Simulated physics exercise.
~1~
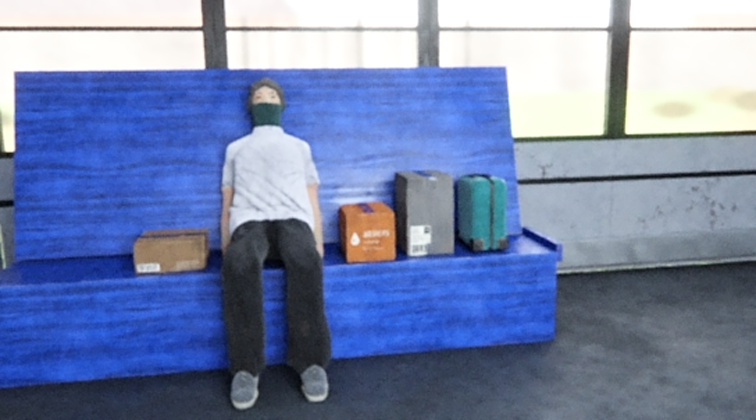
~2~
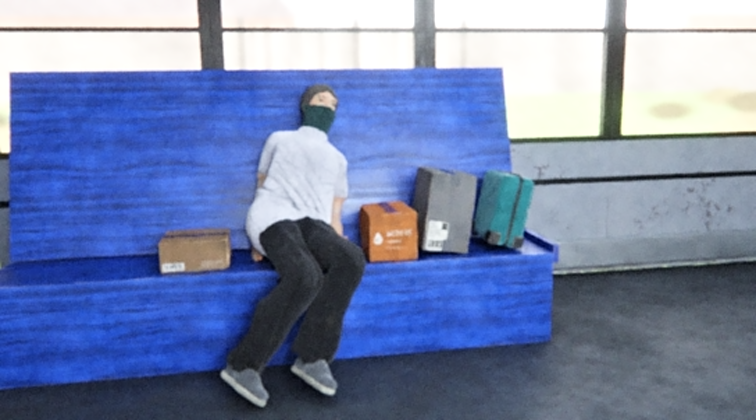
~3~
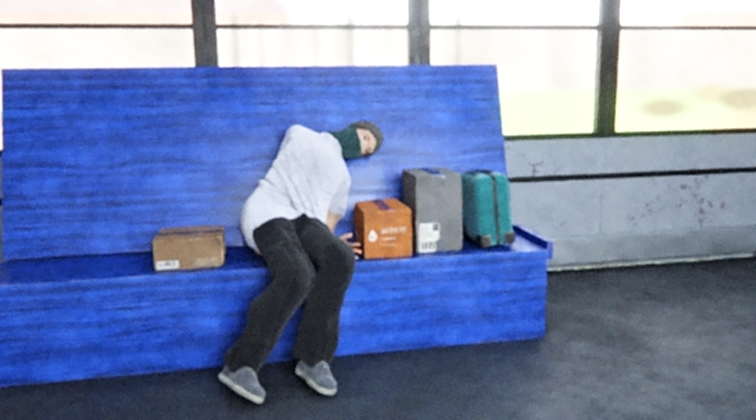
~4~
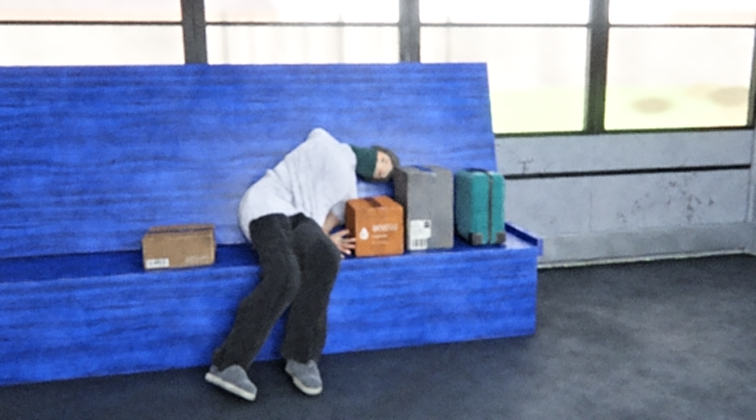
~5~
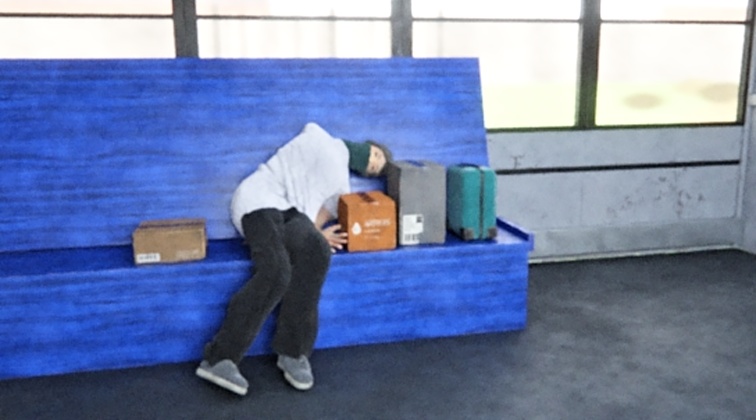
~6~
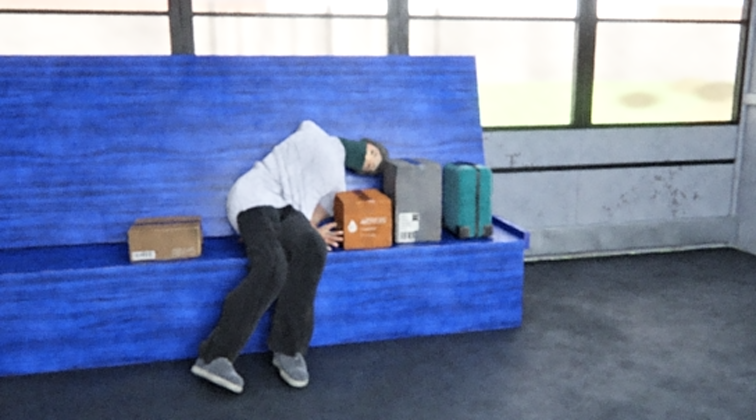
A commuter in a white shirt, dark trousers and a green face covering sits limply on a long blue bench below wide windows, seen from the front. A brown carton lies to the left, with an orange holdall, an upright grey pack and a teal case to the right. The sleeper slumps rightward as everything loose slides a little right, the pack and case leaning toward the bench end. Both tip back upright while the body folds sideways over the holdall, head sinking against the grey pack. The view pans slightly right, and everyone and everything stays on the seat.
